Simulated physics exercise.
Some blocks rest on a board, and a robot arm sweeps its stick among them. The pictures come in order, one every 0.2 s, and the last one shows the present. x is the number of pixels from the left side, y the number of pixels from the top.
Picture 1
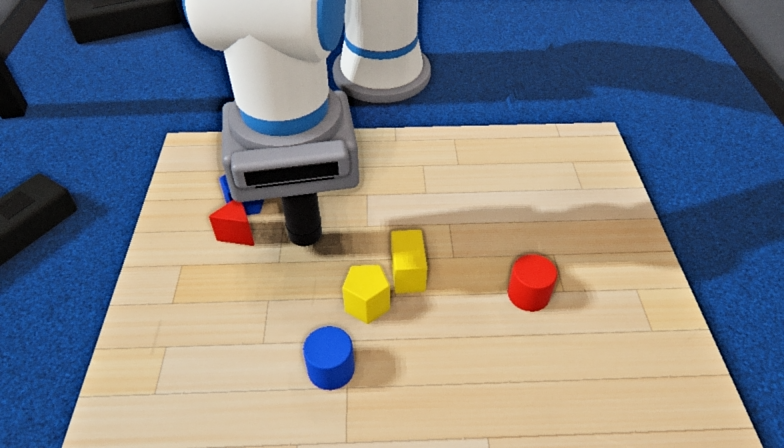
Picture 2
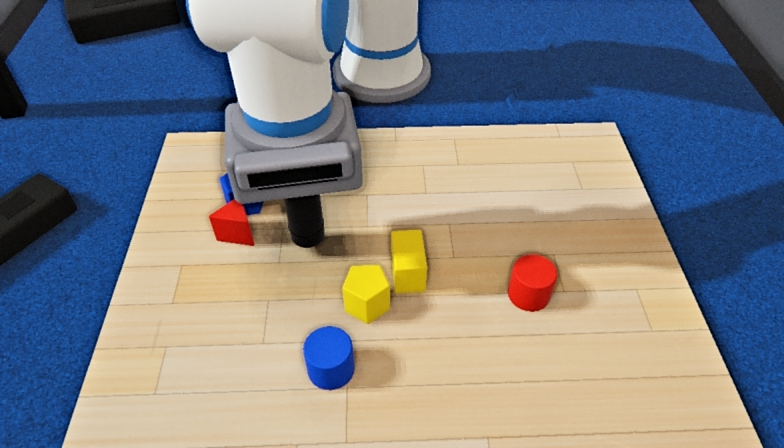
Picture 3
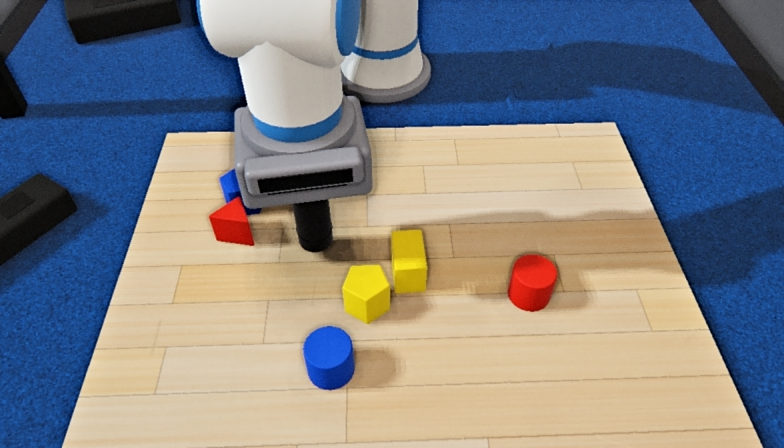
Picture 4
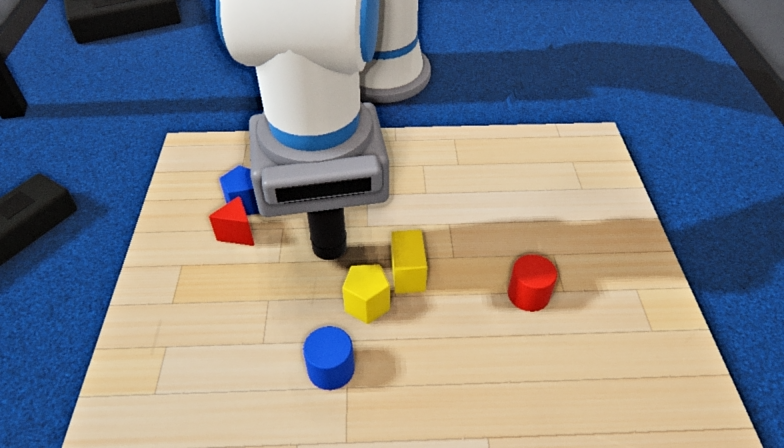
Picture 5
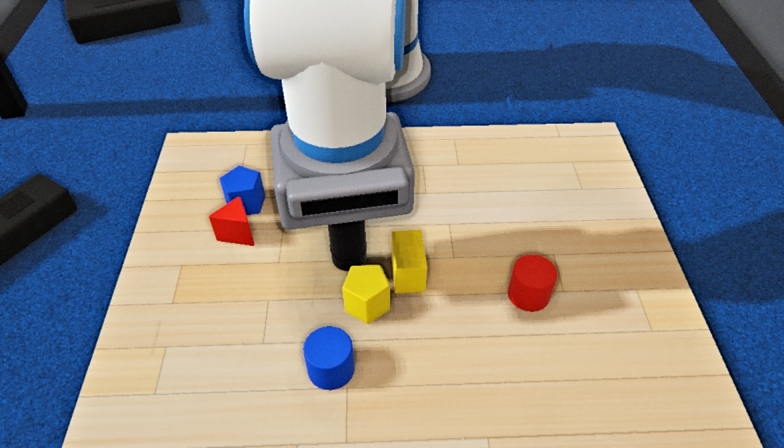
On a wooden board scattered with red, blue and yellow blocks, a robot arm moved its black stick slowly right and slightly nearer, up to the yellow blocks, while the blocks all stayed put.
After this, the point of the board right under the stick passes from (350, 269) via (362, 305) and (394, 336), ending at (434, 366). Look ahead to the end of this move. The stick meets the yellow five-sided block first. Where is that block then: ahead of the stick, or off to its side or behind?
It stays on the stick's front.
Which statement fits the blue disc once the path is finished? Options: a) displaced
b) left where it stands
Letter b.
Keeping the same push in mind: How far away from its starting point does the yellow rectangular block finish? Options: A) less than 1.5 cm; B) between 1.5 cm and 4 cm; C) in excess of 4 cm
The one that fits is A, less than 1.5 cm.
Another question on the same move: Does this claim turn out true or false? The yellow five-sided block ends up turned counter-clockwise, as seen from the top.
True
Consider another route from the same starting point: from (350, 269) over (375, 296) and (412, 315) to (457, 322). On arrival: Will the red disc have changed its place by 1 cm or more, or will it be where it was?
The push misses it.
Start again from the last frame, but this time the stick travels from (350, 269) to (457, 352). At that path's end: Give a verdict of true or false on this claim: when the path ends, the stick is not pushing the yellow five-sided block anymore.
This is true.
What follows on the original path. One third of the way, stick at (361, 296); yellow five-sided block at (386, 308), turned 30° anticlockwise.
Two thirds of the way, stick at (395, 327); yellow five-sided block at (423, 341), turned 35° anticlockwise.
At the end, stick at (435, 357); blue disc not moved; yellow five-sided block at (465, 375), turned 25° anticlockwise; yellow rectangular block not moved.
